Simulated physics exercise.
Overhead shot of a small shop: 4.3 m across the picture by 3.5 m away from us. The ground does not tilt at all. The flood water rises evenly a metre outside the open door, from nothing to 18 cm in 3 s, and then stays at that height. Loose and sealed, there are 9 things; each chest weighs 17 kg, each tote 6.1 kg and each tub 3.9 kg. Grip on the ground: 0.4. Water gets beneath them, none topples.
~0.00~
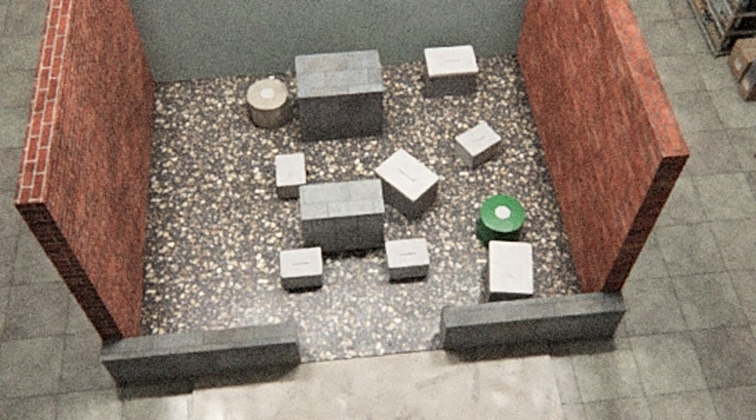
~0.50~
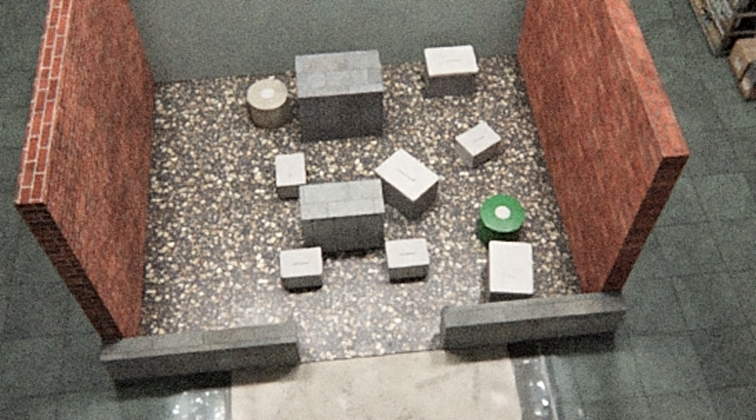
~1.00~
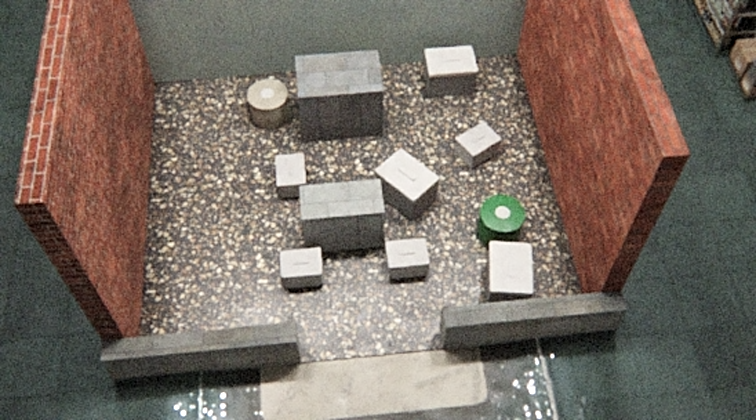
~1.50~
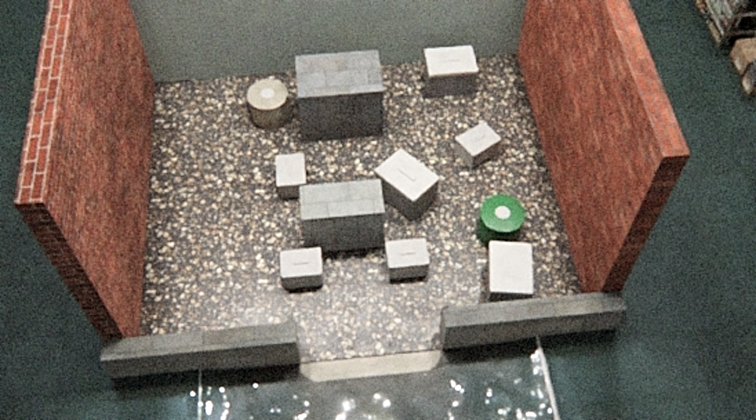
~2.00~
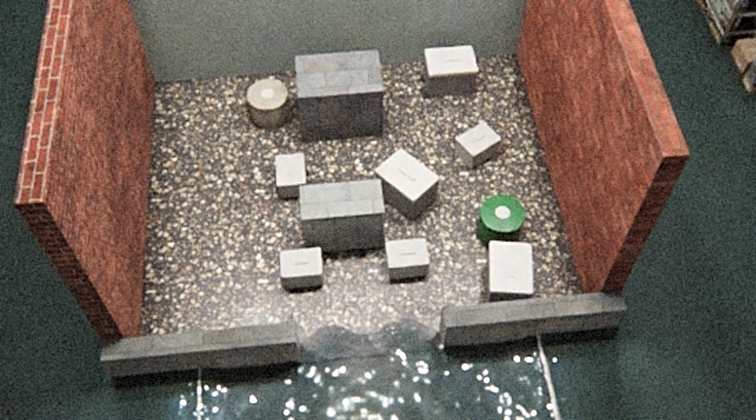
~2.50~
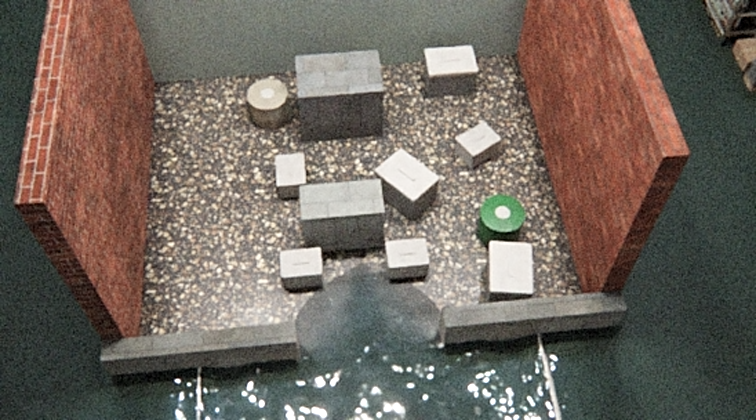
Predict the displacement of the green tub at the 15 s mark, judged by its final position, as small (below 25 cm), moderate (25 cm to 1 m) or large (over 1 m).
Moderate.
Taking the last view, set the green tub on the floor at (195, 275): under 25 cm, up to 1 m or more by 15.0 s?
It goes a long way.
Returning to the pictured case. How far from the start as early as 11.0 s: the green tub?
About 50 cm by then.
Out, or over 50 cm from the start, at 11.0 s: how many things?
Result: 5.
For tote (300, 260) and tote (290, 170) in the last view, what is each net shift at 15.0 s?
60 cm, 120 cm.
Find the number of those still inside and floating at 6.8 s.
The count is 2.
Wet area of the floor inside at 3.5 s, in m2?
About 2.5 m2 is covered.
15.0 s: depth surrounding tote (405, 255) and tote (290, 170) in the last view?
First roughly 13 cm, second roughly 12 cm.
After 3.5 s the green tub is near (503, 213), 0.0 m from its start, aground; 0 afloat.
After 6.8 s the green tub is near (552, 242), 0.6 m from its start, aground; 2 afloat.
After 11.0 s the green tub is near (551, 231), 0.5 m from its start, afloat; 8 afloat.
After 15.0 s the green tub is near (522, 255), 0.6 m from its start, afloat; 9 afloat.
